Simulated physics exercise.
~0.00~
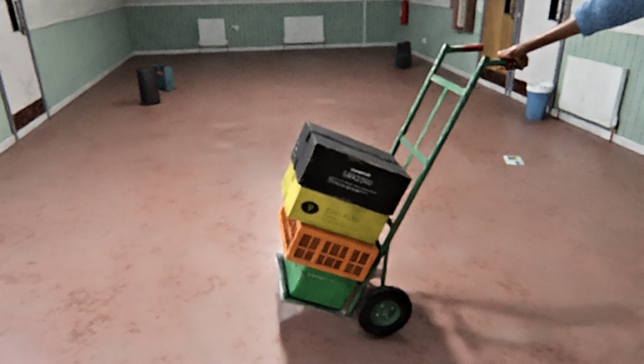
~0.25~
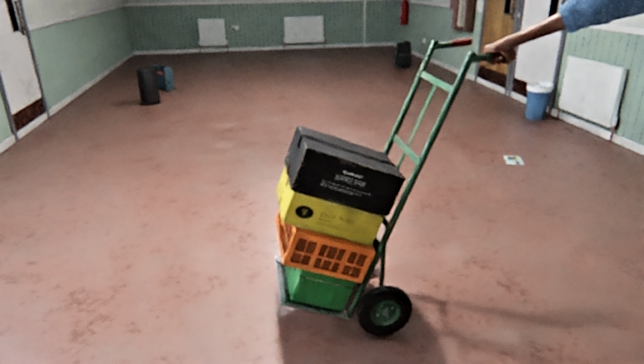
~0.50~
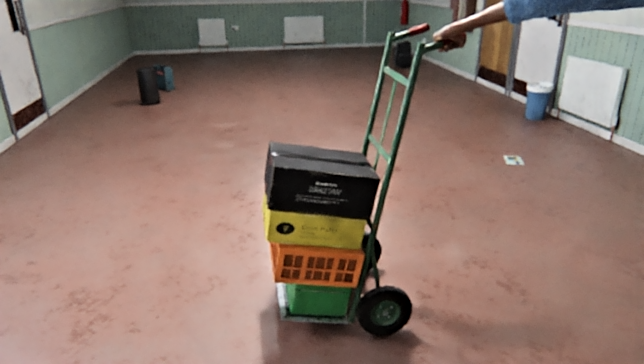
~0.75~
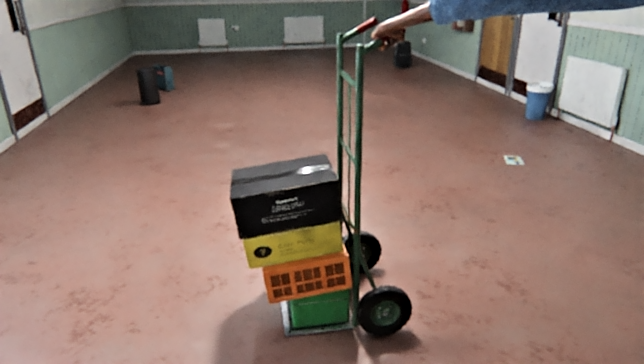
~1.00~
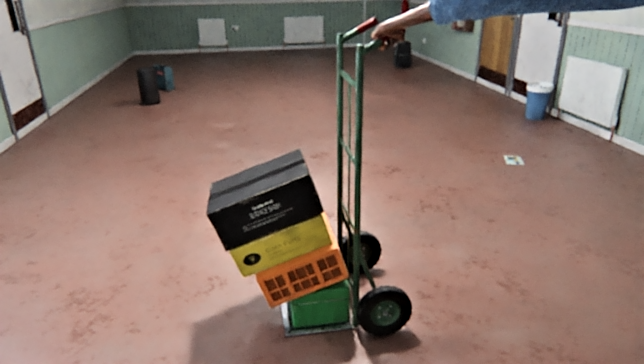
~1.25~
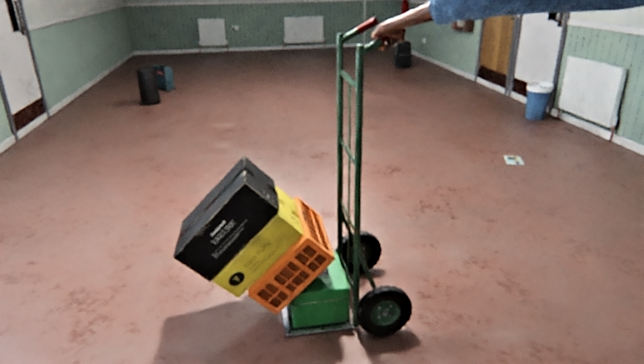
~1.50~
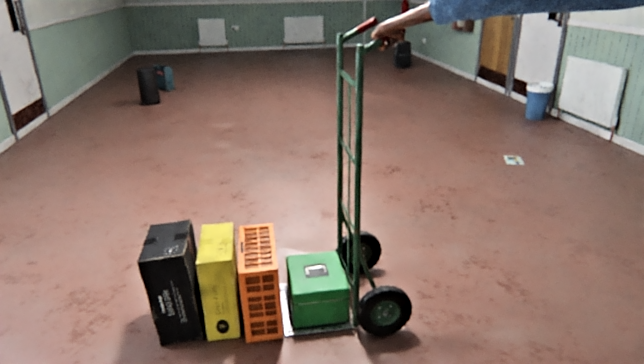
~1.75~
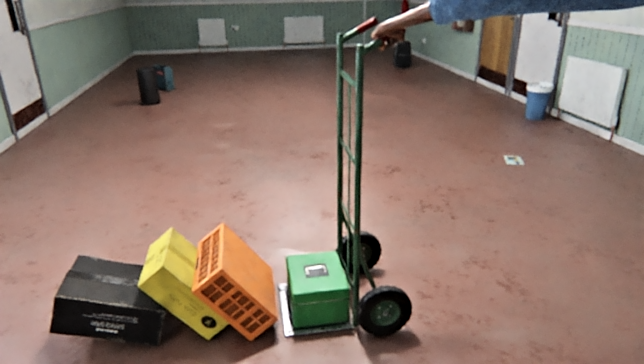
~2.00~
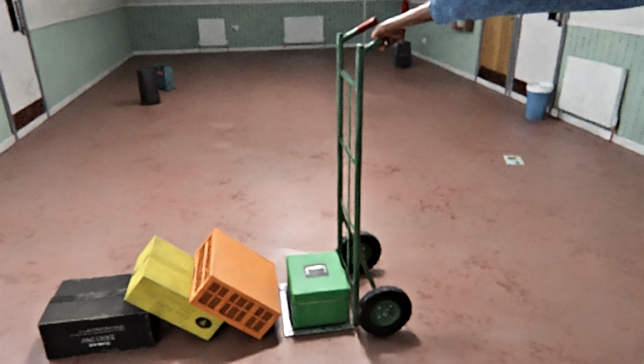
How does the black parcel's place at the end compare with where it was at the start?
At the start it was on top of the stack on the tilted hand truck. By the end it was on the floor well to the left of the truck, beside the yellow parcel.
In a large hall with a reddish floor, a hand swung a loaded green hand truck upright, and the black parcel, yellow parcel and orange crate tipped off together to the left and toppled onto the floor, leaving only the green toolbox aboard.
